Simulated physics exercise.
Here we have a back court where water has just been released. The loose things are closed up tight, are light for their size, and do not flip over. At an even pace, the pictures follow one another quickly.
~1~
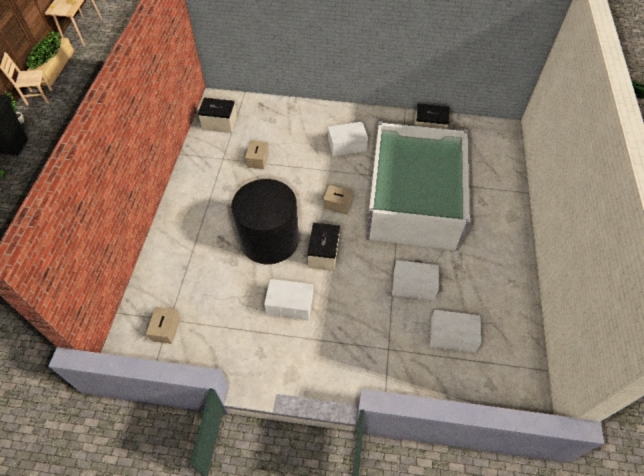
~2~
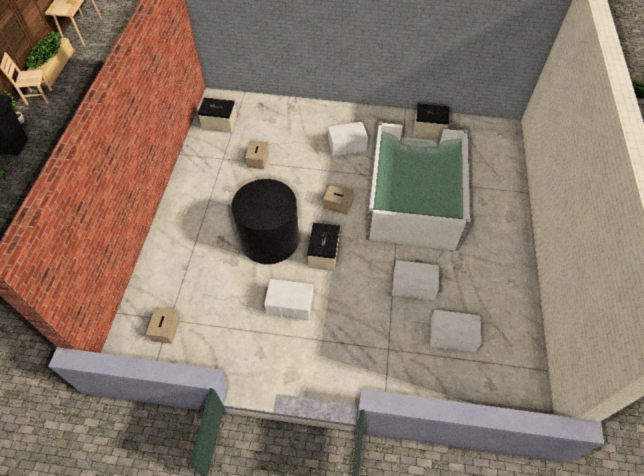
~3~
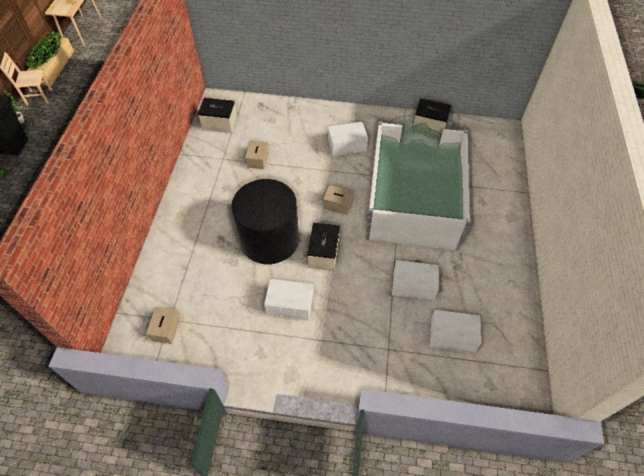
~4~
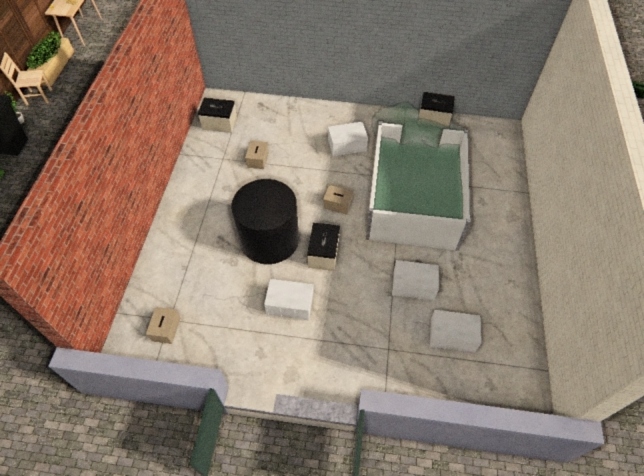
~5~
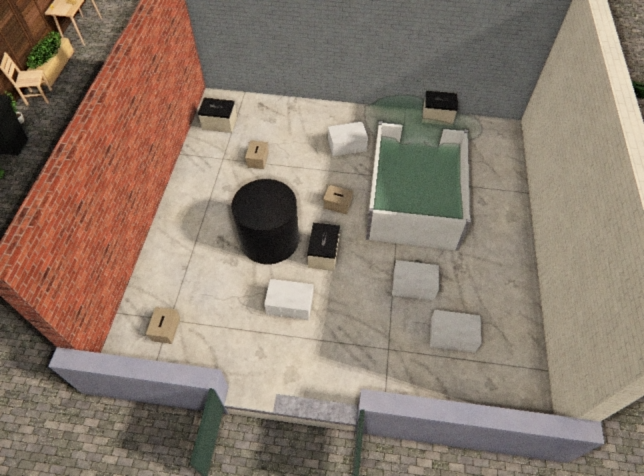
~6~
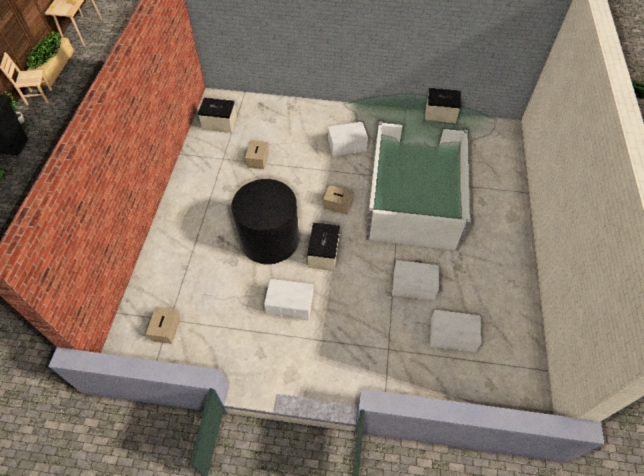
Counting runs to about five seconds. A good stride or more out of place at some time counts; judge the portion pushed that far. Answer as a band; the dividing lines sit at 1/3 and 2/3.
Less than 1/3.
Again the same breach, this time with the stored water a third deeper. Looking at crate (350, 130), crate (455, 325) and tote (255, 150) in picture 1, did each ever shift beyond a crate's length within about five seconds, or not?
Not beyond that, then beyond that, then beyond that.
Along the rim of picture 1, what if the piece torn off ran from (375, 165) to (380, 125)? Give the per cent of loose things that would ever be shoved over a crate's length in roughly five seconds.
That works out to about 40 per cent of them.
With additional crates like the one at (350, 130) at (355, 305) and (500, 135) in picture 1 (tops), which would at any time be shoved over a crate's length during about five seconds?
In turn: Never so far, moved that far.
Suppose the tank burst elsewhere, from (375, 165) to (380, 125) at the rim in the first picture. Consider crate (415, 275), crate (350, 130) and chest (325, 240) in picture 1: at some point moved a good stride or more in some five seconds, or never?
First stays short of it, second covers that distance, third stays short of it.
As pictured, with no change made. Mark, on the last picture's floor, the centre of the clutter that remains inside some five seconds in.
(323, 260).
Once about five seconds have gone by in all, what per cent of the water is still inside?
I make it 100 percent.
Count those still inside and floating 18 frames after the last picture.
That would be 2.
A moment on, 1 of 10 are well off their spots; 1 afloat.
Next, 1 of 10 are well off their spots; 1 afloat.
Later, 3 of 10 are well off their spots; 2 afloat.
In the end, 3 of 10 are well off their spots, and 3 have been at some point; 2 afloat.
